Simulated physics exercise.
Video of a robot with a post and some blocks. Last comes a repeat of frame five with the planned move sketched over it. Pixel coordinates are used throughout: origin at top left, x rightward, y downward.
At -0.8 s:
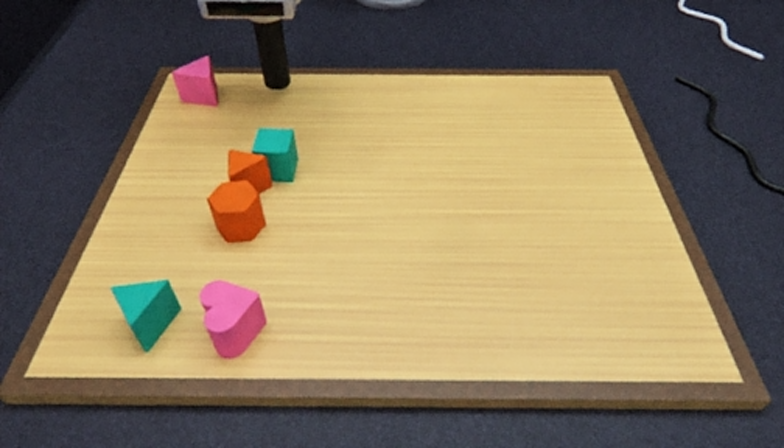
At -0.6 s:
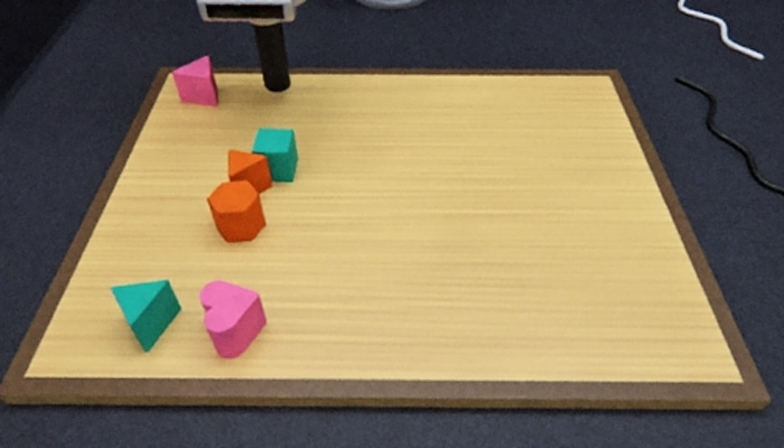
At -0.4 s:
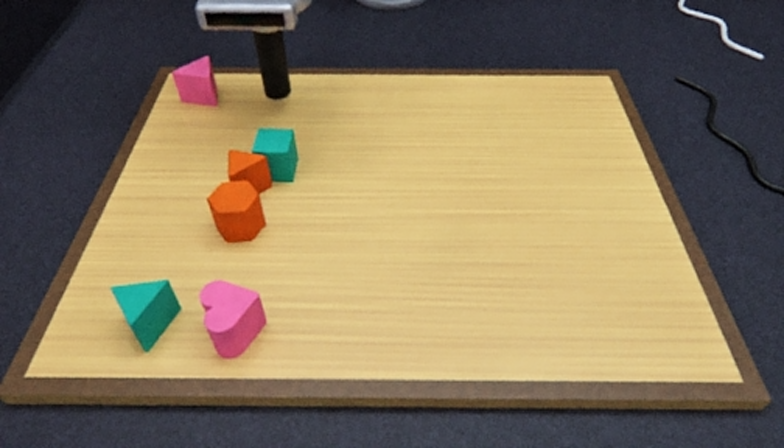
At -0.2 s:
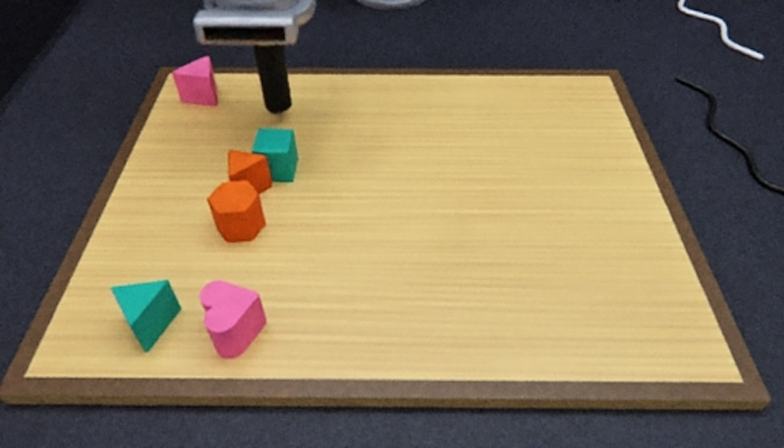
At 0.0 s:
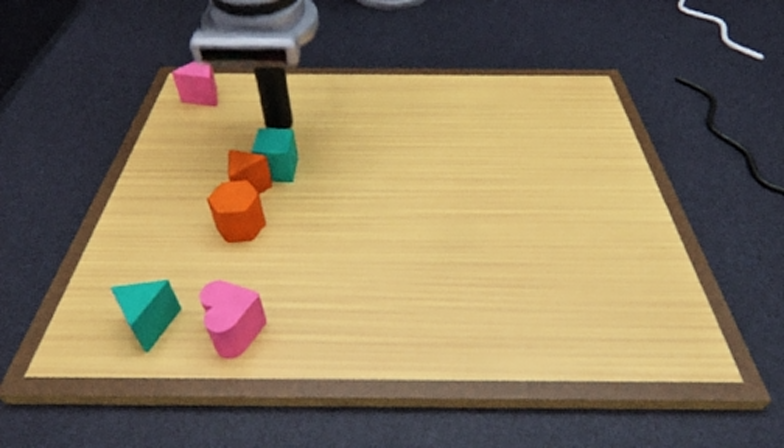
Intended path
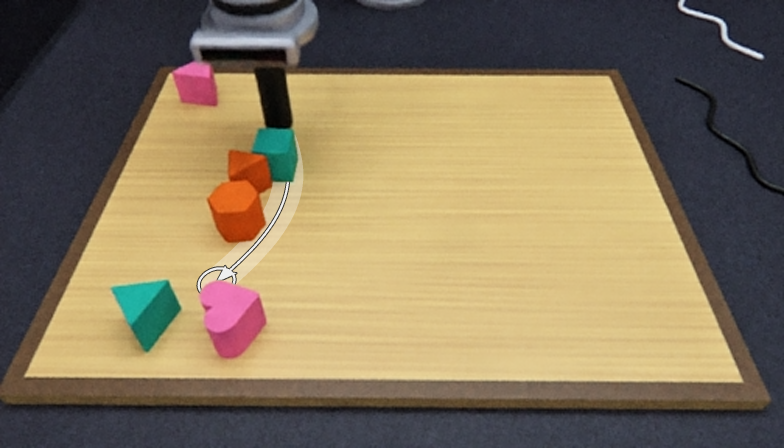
A robot arm with a black post moved a short way down from the top of a wooden board toward a turquoise block, while the pink, orange and turquoise blocks all stayed still.
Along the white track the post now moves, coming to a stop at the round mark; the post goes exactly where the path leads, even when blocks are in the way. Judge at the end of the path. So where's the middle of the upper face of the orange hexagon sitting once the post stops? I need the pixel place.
(113, 260)
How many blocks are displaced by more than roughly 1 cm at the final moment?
The result: Three blocks or more.
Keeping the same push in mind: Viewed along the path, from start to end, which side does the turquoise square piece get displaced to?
Shifted right.
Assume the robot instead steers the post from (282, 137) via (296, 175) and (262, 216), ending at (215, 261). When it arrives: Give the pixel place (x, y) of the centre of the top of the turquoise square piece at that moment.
(169, 255)
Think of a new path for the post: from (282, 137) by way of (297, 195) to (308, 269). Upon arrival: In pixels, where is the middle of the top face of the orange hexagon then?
I'd expect the centre of its top face to be at (214, 207).
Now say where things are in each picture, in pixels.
The first frame shows lower end of the post (278, 83), tops of blocks, pink heart-shaped block (225, 303), orange hexagon (233, 196), orange triangular block (242, 160), turquoise square piece (273, 139).
The second frame shows post (278, 85), blocks as before.
The third frame shows post (278, 93), blocks as before.
The fourth frame shows post (279, 106), blocks as before.
The fifth frame shows post (279, 125), pink heart-shaped block (225, 303), orange hexagon (233, 196), orange triangular block (242, 160), turquoise square piece (273, 139).
The drawn path runs from (282, 137) by way of (288, 180) and (268, 230) to (217, 282).
The first path, step by step. One third of the way, post (286, 168); orange hexagon (230, 198); orange triangular block (218, 175), turned 35° clockwise; turquoise square piece (259, 172), turned 45° clockwise.
Two thirds of the way, post (264, 218); orange hexagon (179, 236), turned 15° clockwise; orange triangular block (206, 183), turned 85° clockwise; turquoise square piece (224, 217), turned 65° clockwise.
At the end, post (212, 270); pink heart-shaped block not moved; orange hexagon (113, 260), turned 40° clockwise; orange triangular block (206, 183), turned 85° clockwise; turquoise square piece (163, 256), turned 95° clockwise.
